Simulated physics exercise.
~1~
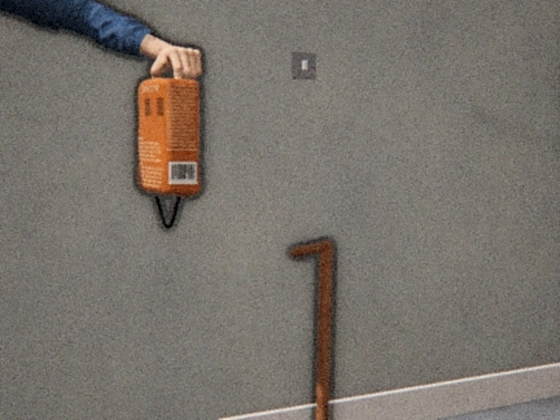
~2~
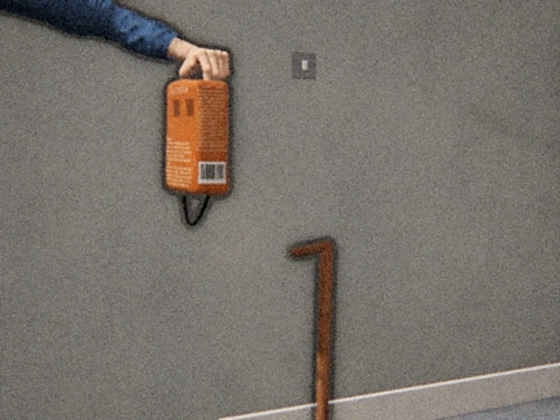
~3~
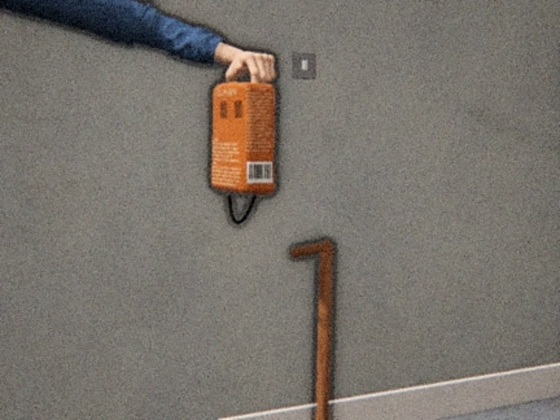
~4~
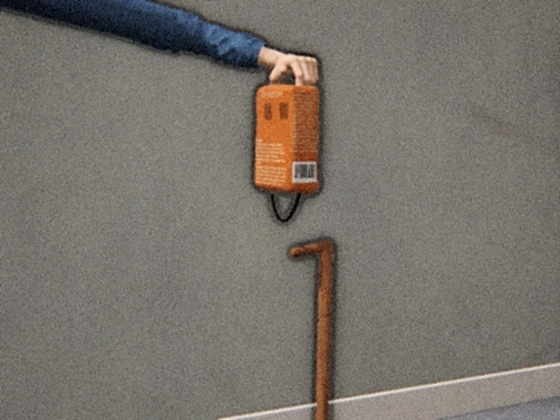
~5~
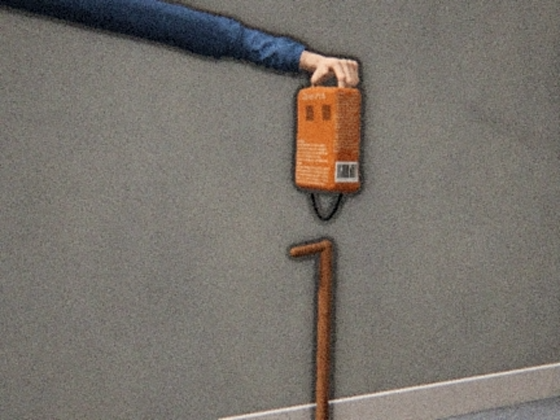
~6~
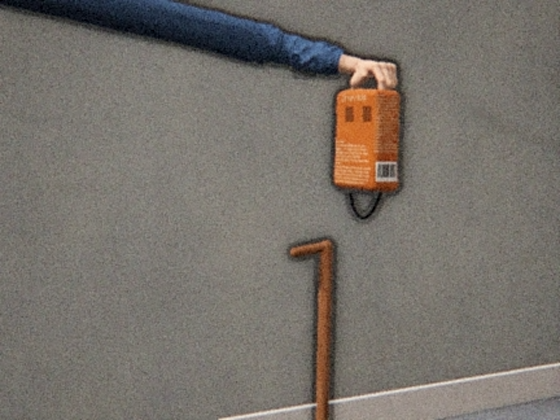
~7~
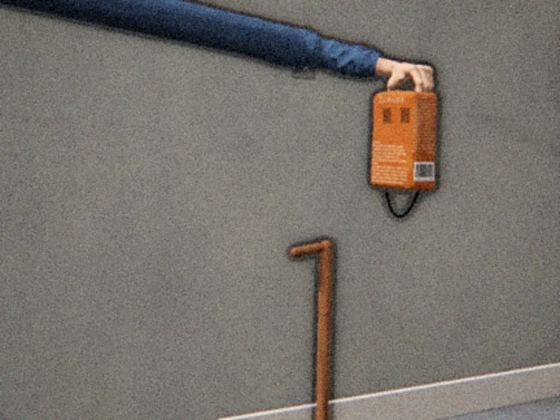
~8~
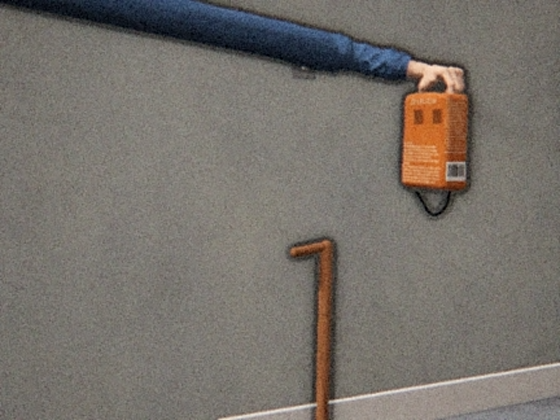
An orange sack with a loop of dark cord dangling beneath it was carried upright to the right by a hand in a blue sleeve, passing freely above a hooked brown post and ending up well beyond it, still held in the air.
